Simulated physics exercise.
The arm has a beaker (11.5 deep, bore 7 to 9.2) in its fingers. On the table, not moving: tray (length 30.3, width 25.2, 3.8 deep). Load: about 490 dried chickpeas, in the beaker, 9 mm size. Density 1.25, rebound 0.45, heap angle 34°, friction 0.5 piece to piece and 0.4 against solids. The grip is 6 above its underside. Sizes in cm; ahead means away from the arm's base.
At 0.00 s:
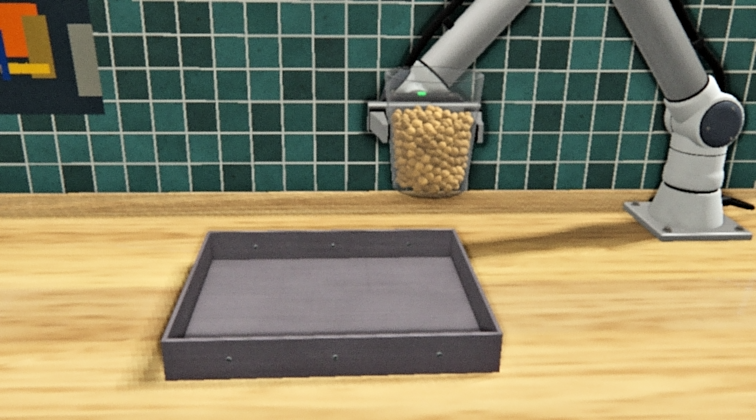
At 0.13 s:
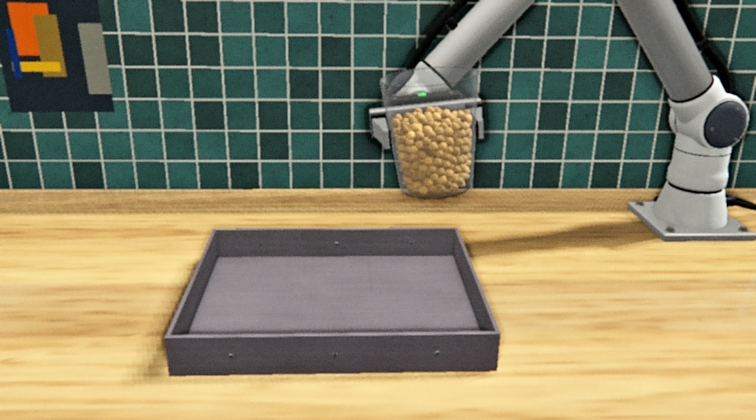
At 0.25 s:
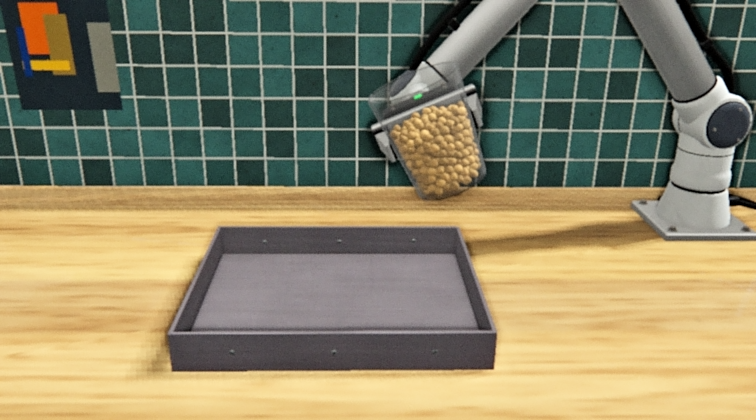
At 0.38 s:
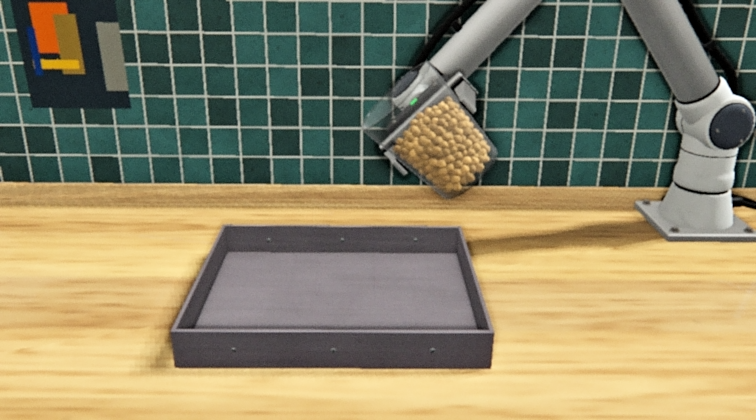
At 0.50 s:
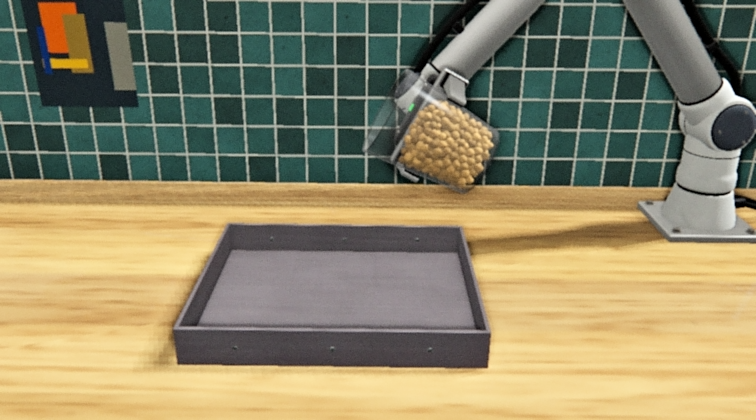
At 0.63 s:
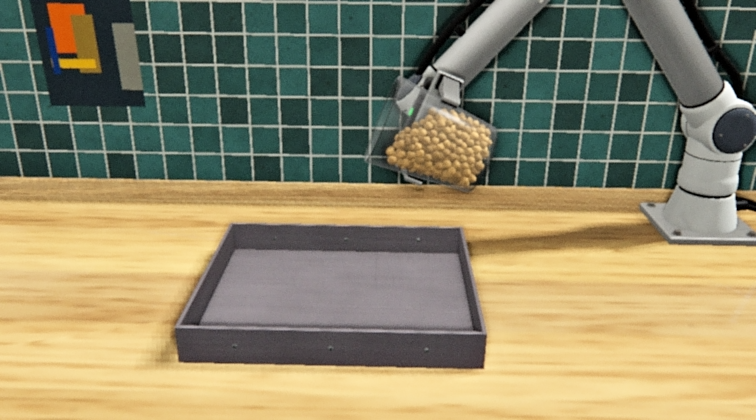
A light wooden counter against a green tiled wall is seen from the front and slightly above, the view drifting slightly as the clip runs. An empty dark grey tray sits left of centre below a colourful picture, and a white robotic arm at right holds a clear beaker of tan chickpeas. The arm tilts the beaker steeply leftward, and the chickpeas shift inside it toward its mouth.
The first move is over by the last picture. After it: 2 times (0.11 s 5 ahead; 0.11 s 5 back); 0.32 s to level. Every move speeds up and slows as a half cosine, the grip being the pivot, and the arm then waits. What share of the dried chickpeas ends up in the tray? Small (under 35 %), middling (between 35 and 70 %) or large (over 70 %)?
Share in the tray: Middling (between 35 and 70 %).
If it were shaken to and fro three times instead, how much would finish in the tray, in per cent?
Then about 50 per cent.
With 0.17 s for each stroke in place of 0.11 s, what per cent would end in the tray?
It would be near 20 per cent.
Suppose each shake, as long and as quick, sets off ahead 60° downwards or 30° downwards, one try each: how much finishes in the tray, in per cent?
About 10 and 20 per cent.
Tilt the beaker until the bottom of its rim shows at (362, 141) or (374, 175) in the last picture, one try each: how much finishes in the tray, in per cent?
Some 20 and 90 per cent.
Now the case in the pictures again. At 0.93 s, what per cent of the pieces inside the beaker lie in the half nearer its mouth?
Roughly 35 per cent.
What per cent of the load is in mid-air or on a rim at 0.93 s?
Roughly 23 per cent.
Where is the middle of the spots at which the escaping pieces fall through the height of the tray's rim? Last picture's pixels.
Near (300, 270).
After 0.93 s, tilted 68° forward, highest piece 21 above the table; 358 in the beaker, 21 in the tray, 114 in flight or on a rim.
After 1.24 s, tilted 31° forward, highest piece 23 above the table; 279 in the beaker, 204 in the tray, 3 on the table or floor, 7 in flight or on a rim.
After 1.59 s, level, highest piece 22 above the table; 279 in the beaker, 211 in the tray, 3 on the table or floor.
After 2.64 s, level, highest piece 22 above the table; 279 in the beaker, 211 in the tray, 3 on the table or floor.
At rest, 279 in the beaker, 211 in the tray, 3 on the table or floor. That is 43 % in the tray.
